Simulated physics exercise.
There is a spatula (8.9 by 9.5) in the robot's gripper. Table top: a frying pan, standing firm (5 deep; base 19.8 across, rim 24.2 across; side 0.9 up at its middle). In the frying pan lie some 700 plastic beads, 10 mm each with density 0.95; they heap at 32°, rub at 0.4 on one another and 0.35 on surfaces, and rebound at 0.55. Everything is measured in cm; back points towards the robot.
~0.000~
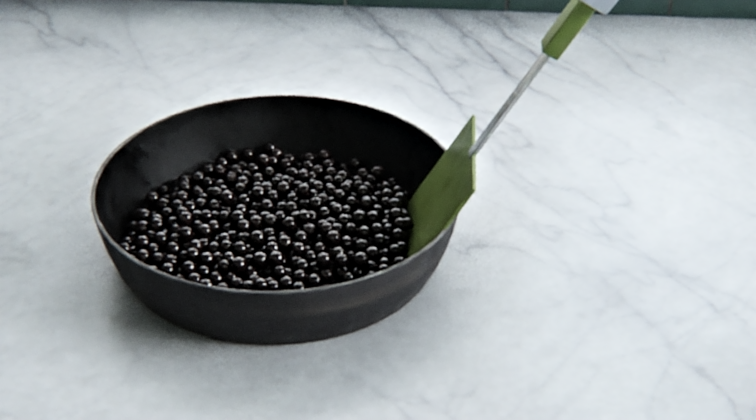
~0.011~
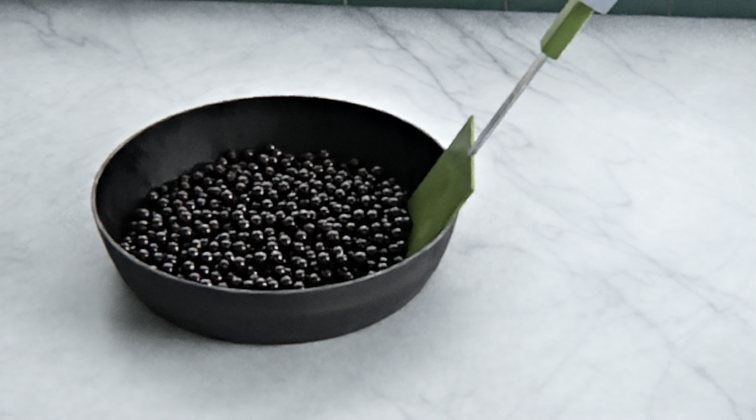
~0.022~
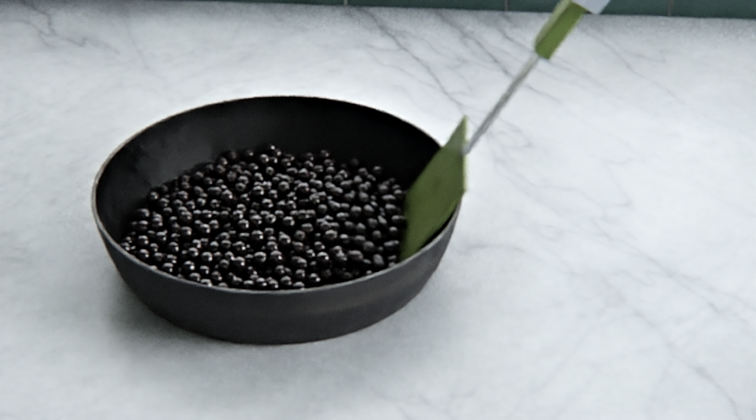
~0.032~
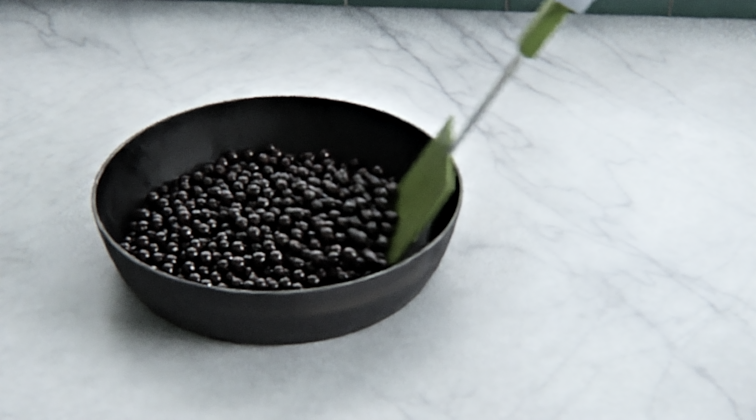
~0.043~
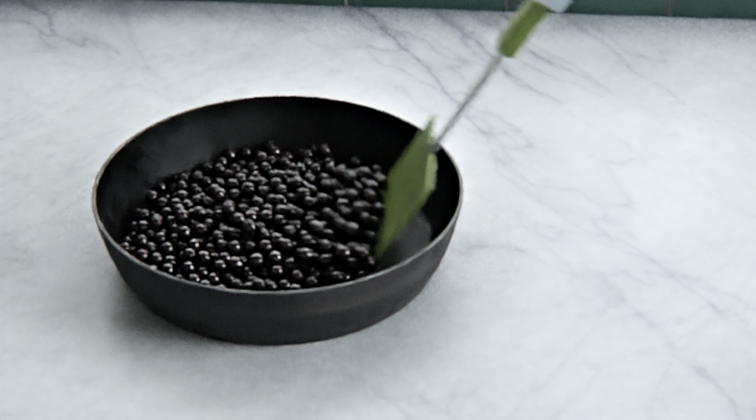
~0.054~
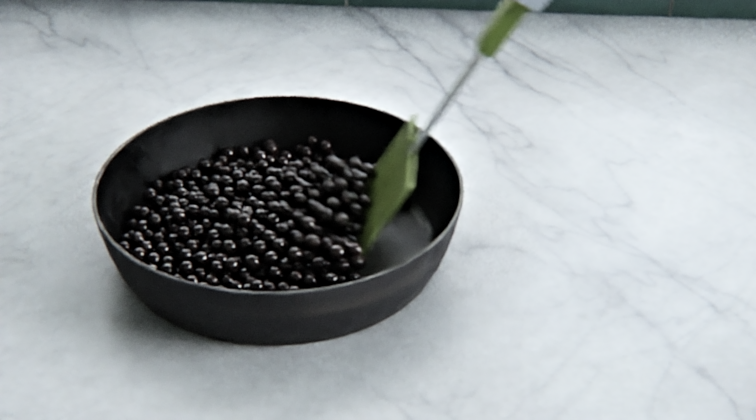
On a marbled tabletop, a green spatula rests inside a black frying pan, then pushes a heap of shiny black beads leftward.
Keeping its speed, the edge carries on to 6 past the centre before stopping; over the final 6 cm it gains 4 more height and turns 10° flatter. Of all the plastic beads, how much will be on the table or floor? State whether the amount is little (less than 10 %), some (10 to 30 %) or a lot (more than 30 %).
The amount is some, 10 to 30 %.
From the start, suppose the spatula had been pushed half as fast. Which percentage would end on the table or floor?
I'd expect near 0 per cent.
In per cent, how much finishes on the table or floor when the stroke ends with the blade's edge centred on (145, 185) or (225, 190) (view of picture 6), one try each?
Estimates, in order: 25 % and 10 %.
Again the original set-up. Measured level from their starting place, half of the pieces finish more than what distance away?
Somewhere about 3 centimetres, I'd say.
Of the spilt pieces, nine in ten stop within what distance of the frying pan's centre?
It comes out at close to 90 centimetres.
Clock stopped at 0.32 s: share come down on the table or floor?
Estimate: About 15 percent.
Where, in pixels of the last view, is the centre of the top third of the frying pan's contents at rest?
Somewhere around (173, 222) in the last picture.
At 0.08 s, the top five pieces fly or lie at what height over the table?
I'd say close to 6 cm on average.
After 0.08 s, sloping 60°, highest piece 7 above the table; 697 in the frying pan.
After 0.11 s, sloping 57°, highest piece 8 above the table; 697 in the frying pan.
After 0.32 s, sloping 50°, highest piece 6 above the table; 583 in the frying pan, 112 on the table or floor, 2 on the blade or in flight.
After 1.37 s, sloping 50°, highest piece 4 above the table; 581 in the frying pan, 116 on the table or floor.
In the end, 581 in the frying pan, 116 on the table or floor. That is 17 % on the table or floor.
